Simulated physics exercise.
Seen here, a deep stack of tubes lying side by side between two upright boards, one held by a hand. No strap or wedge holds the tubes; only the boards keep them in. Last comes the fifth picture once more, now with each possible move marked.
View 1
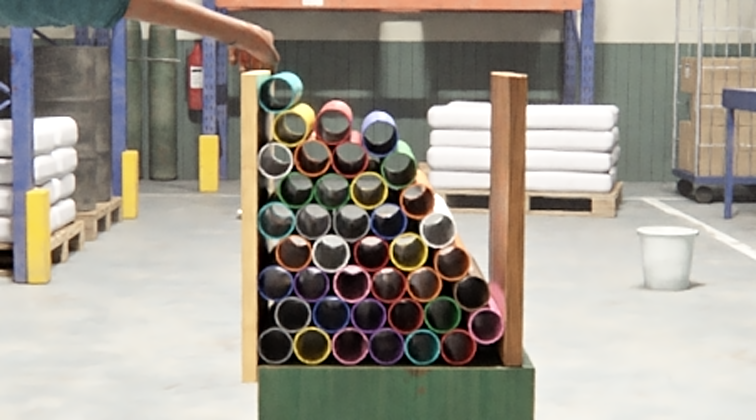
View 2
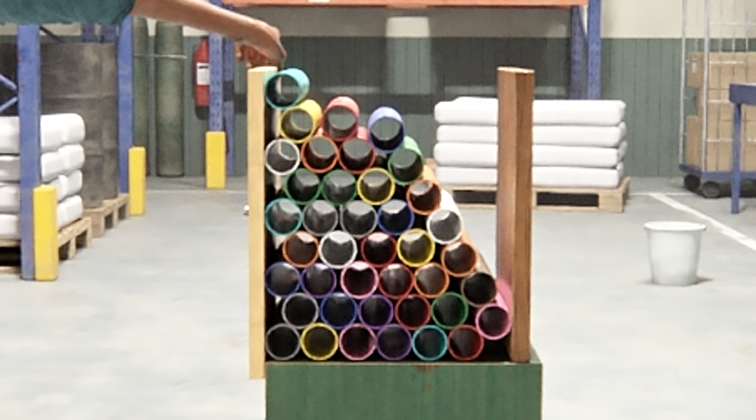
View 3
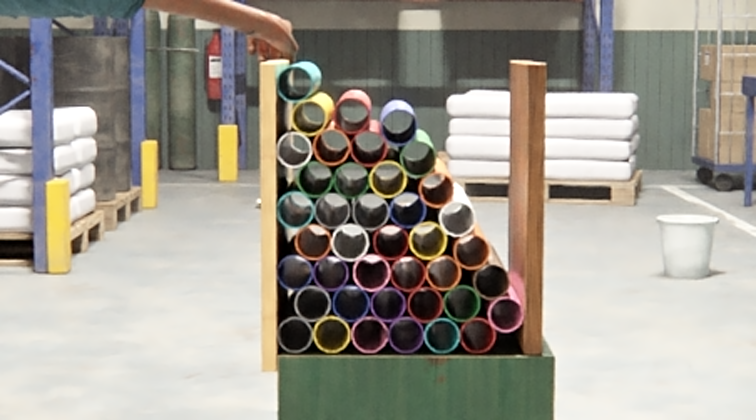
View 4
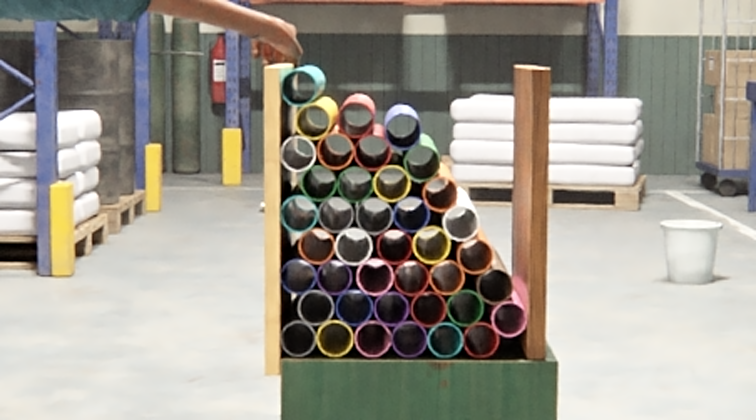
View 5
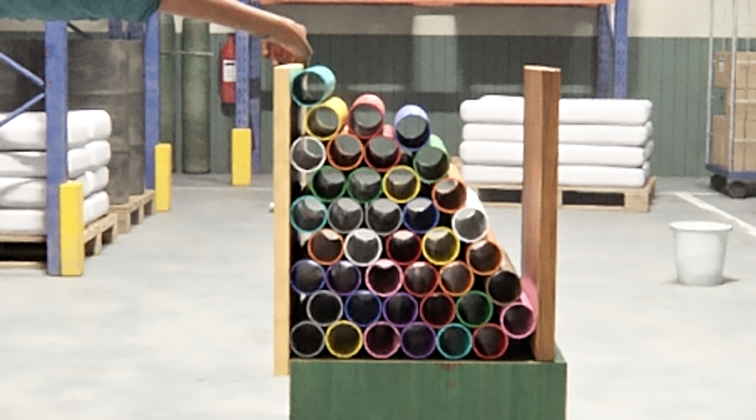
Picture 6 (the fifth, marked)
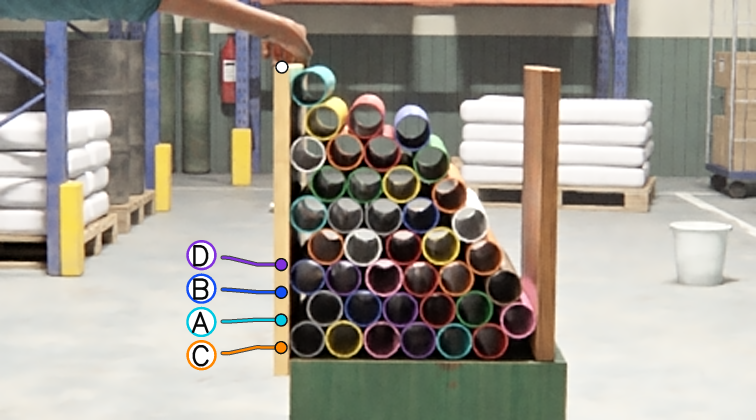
In the video, a hand rests at the top of the left upright board beside a deep stack of colourful tubes lying between two boards, and nothing in the stack visibly moves while the view shifts slightly.
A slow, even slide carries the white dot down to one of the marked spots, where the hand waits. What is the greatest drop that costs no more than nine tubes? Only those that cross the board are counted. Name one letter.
Mark B is as low as it can go.
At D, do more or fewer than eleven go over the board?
At D, fewer than eleven.
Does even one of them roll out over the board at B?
At B: Yes.
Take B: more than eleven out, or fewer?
At B, fewer than eleven.
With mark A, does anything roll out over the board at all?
At A: Yes.
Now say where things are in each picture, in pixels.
In the first frame, a grey tube (352, 222); a green tube (333, 191); a green tube (400, 170).
In the second frame, a green tube (406, 166); side board (266, 211).
In the third frame, a grey tube (295, 335); a red tube (478, 335).
In the fourth frame, a red tube (429, 309); a red tube (411, 278).
In the fifth frame, a brown tube (504, 287); a grey tube (384, 216); a green tube (365, 185).
On the copy, A at (281, 320); B at (281, 292); C at (281, 348); D at (281, 264); the white dot at (282, 67).
On B. First, top of the board (290, 159).
Then, top of the board (290, 257).
Finally, top of the board (289, 291), seven out over the board.
By contrast, A more than nine out over the board; C more than nine out over the board; D seven out over the board.
